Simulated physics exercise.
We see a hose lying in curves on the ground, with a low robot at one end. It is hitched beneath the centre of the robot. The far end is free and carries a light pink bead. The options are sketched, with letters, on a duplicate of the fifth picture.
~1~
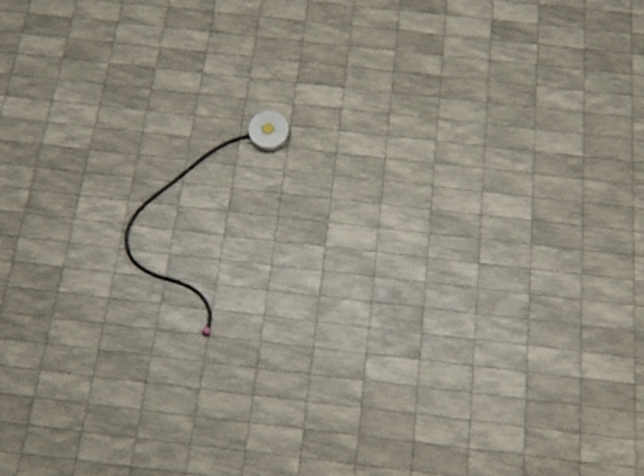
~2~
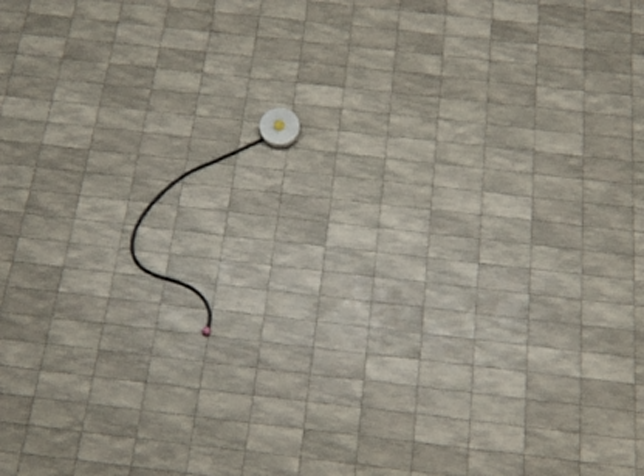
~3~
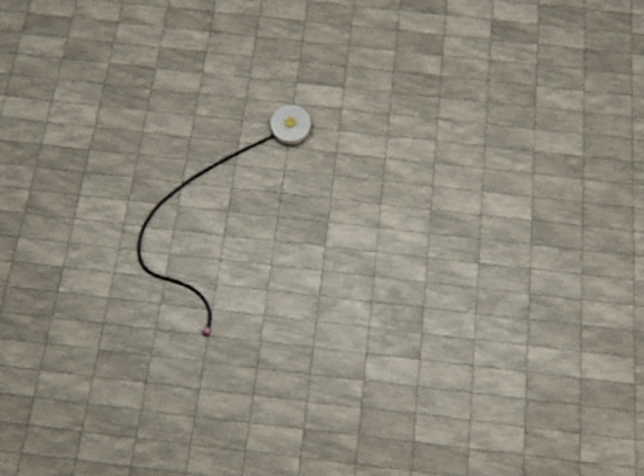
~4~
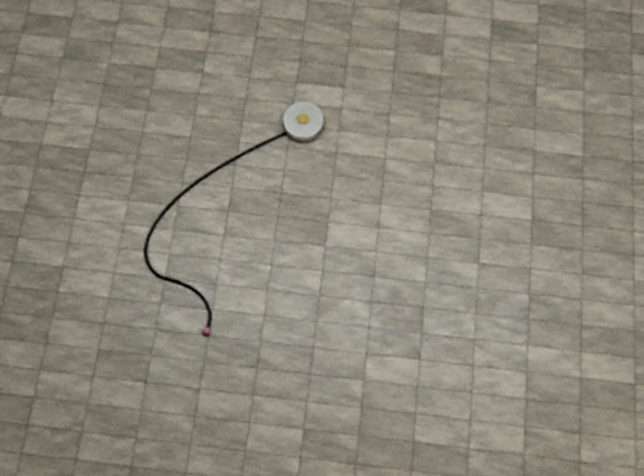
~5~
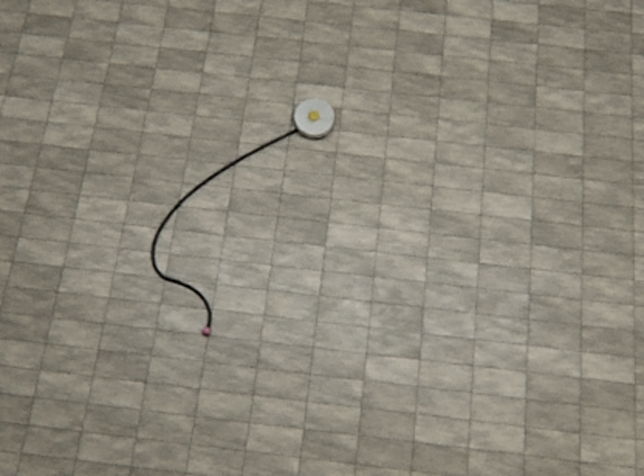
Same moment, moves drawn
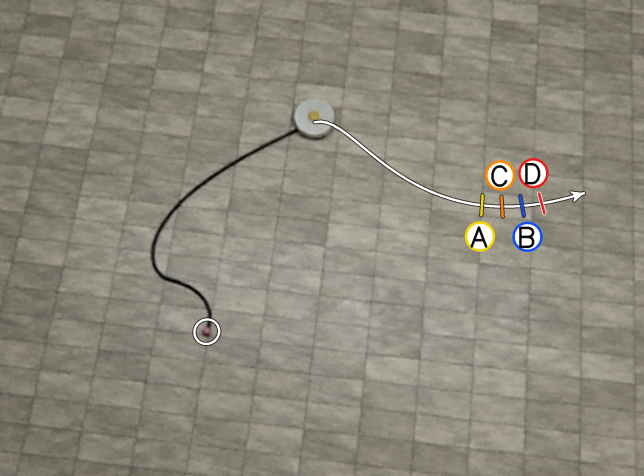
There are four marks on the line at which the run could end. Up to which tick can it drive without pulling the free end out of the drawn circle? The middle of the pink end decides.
Up to mark A.
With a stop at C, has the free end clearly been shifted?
Yes.
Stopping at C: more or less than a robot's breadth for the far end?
By then, less.
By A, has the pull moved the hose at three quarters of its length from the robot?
Yes.
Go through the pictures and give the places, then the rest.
In the first frame, robot (269, 132); free end (206, 331).
In the second frame, robot (280, 129); free end (206, 331).
In the third frame, robot (291, 126); free end (206, 331).
In the fourth frame, robot (303, 122); free end (206, 331).
In the fifth frame, robot (314, 119); free end (206, 331).
On the marked copy, A at (482, 205); B at (522, 206); C at (502, 207); D at (542, 203); the ring at (207, 332); the route from (314, 122) via (441, 196) to (584, 193).
Following A. Soon after the start, robot (370, 150), middle of the hose (215, 197), free end (206, 331).
Later, robot (427, 187), middle of the hose (262, 204), free end (206, 331).
In the end, robot (483, 203), middle of the hose (316, 219), free end (207, 322); the free end is still in its ring.
As for the rest, B drags the free end to (213, 299); C drags the free end to (208, 312); D drags the free end to (225, 285).
